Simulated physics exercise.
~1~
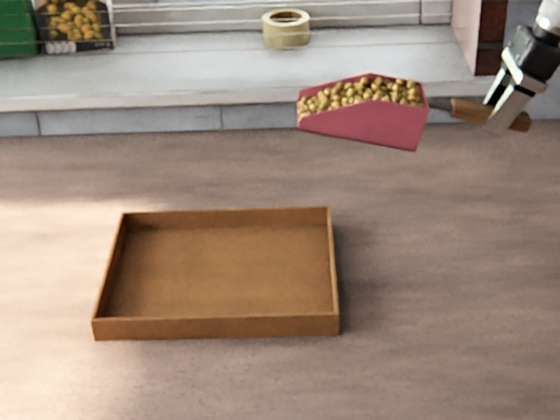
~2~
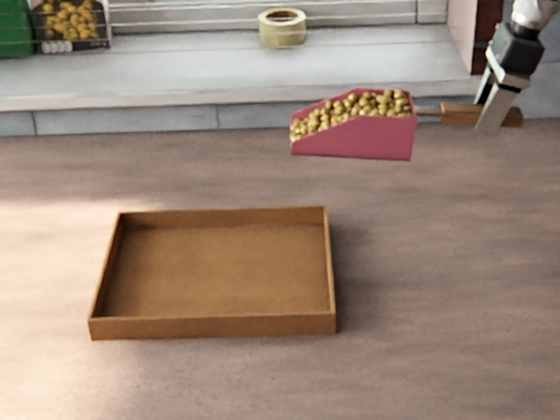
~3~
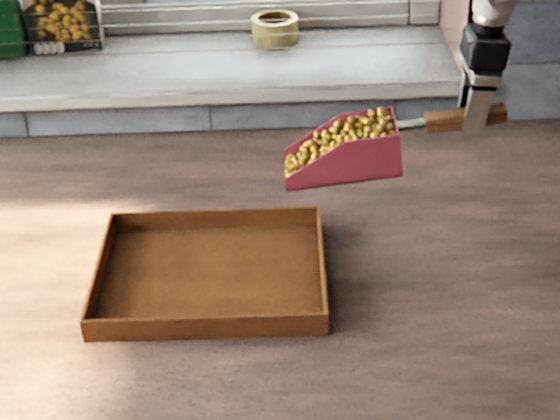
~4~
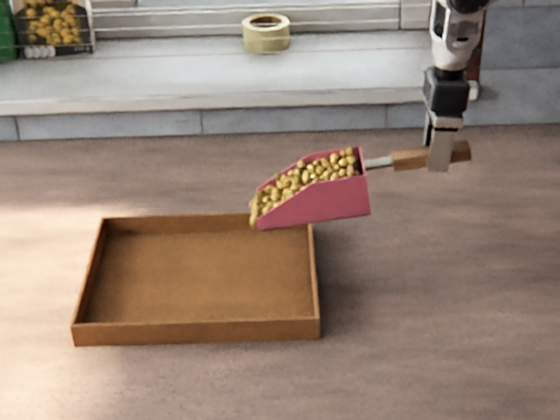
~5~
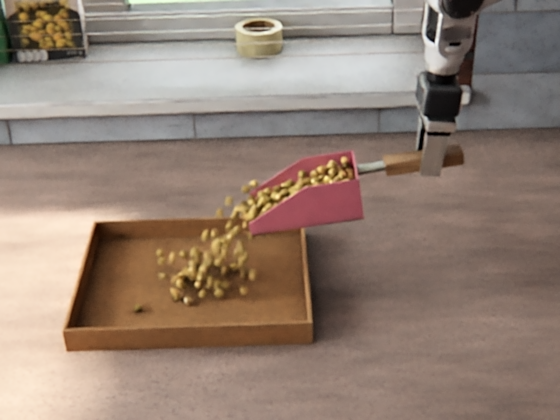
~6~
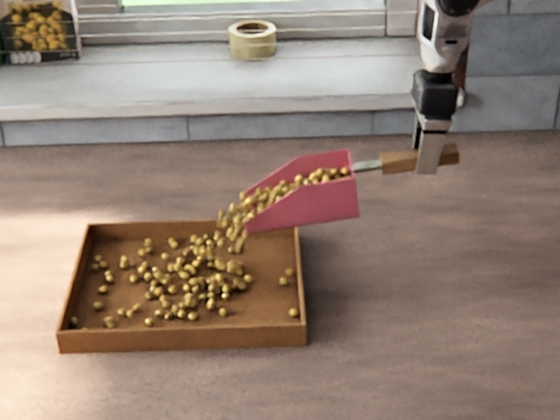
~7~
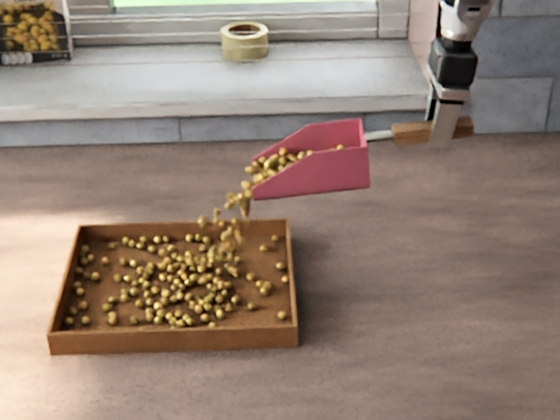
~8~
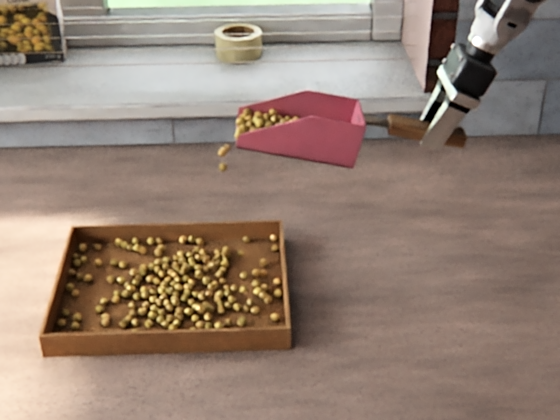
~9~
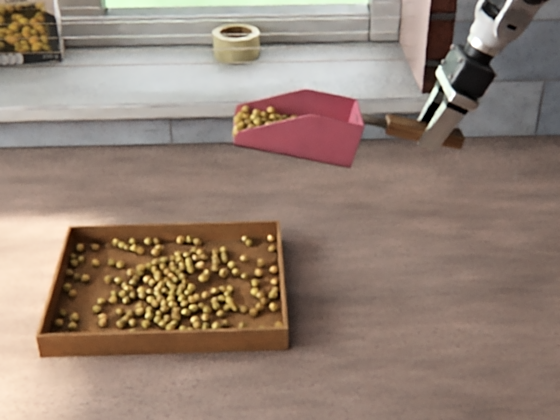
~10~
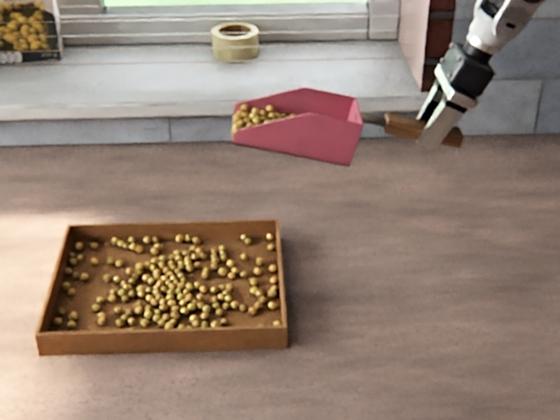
A robot arm tips a pink scoop, spills many beads into a tray, and keeps some.
